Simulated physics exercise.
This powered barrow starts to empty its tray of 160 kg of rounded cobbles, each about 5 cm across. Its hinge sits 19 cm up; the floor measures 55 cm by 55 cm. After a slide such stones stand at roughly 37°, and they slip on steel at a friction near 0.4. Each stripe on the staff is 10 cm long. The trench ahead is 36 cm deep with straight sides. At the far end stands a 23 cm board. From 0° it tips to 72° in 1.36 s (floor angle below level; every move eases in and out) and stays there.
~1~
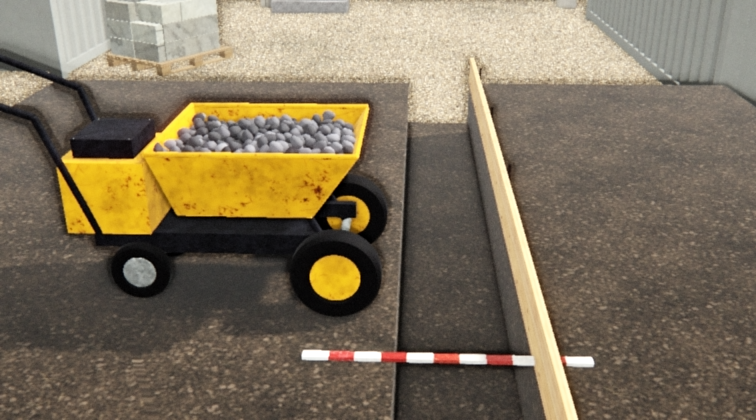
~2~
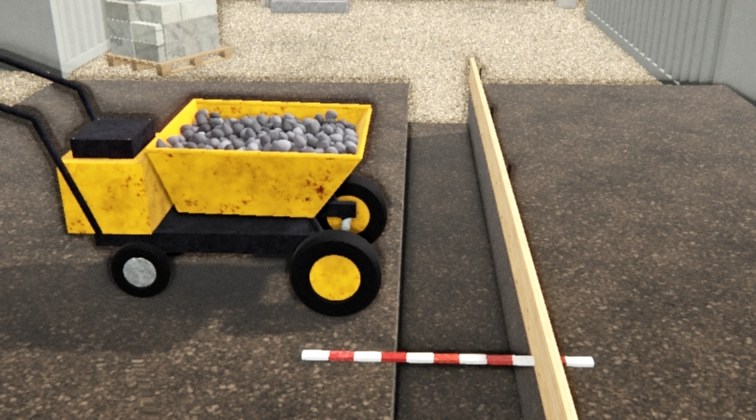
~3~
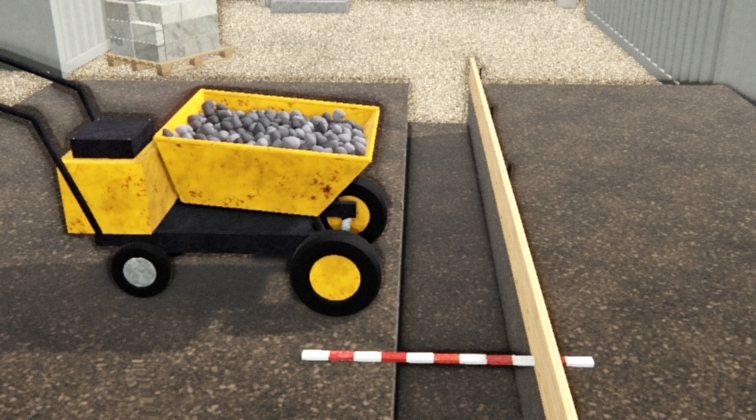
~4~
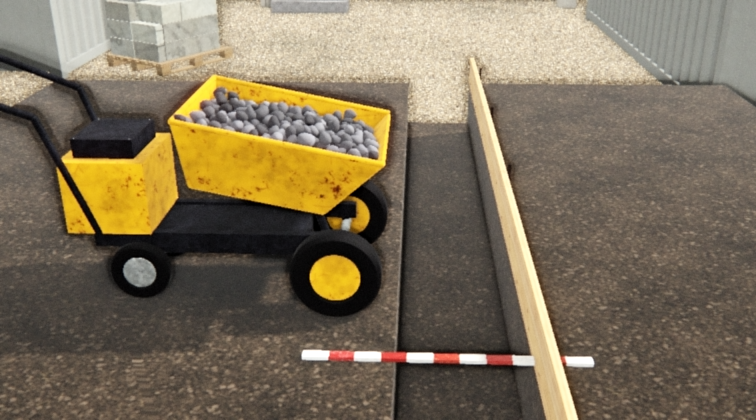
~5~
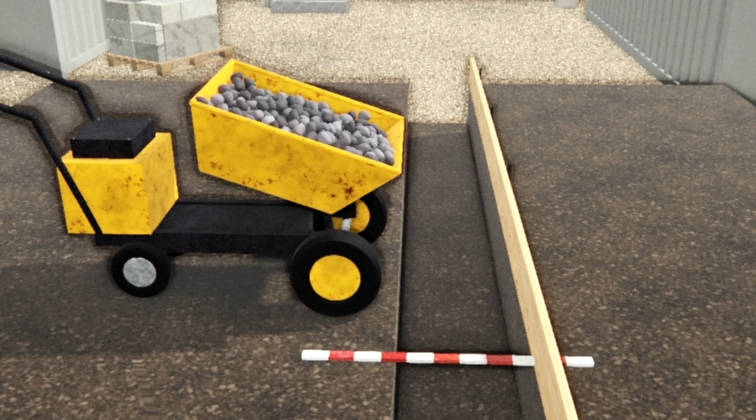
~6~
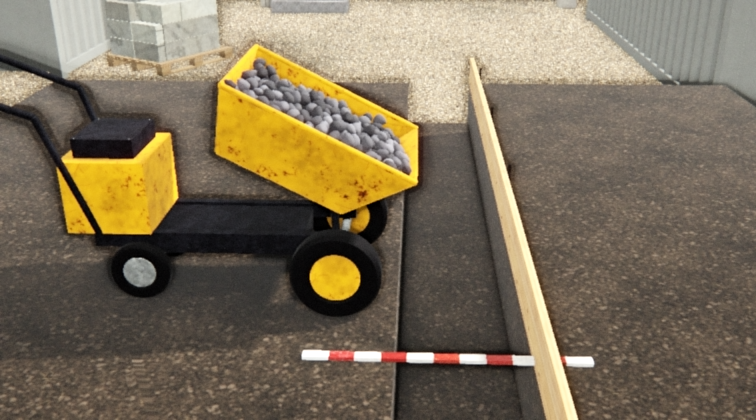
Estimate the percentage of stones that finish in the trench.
Roughly 94 per cent ends in the trench.
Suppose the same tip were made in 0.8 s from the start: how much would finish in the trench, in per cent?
In that case some 85 per cent.
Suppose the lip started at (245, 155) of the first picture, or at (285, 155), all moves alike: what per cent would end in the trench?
About 95 and 100 per cent.
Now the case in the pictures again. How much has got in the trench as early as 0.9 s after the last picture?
About 40 per cent by then.
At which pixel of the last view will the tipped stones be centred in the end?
Around (476, 336).
Then, 0.4 s after the last picture the floor is at 61°, 99 % in the tray, 1 % in the trench; the foremost stones are at (470, 215).
Then, 0.9 s after the last picture the floor is at 72°, 54 % in the tray, 41 % in the trench, 5 % past the trench; the foremost stones are at (570, 273).
Then, 1.2 s after the last picture the floor is at 72°, 24 % in the tray, 69 % in the trench, 6 % past the trench; the foremost stones are at (667, 291).
Then, 3.2 s after the last picture the floor is at 72°, 0 % in the tray, 94 % in the trench, 6 % past the trench; the foremost stones are at (734, 290).
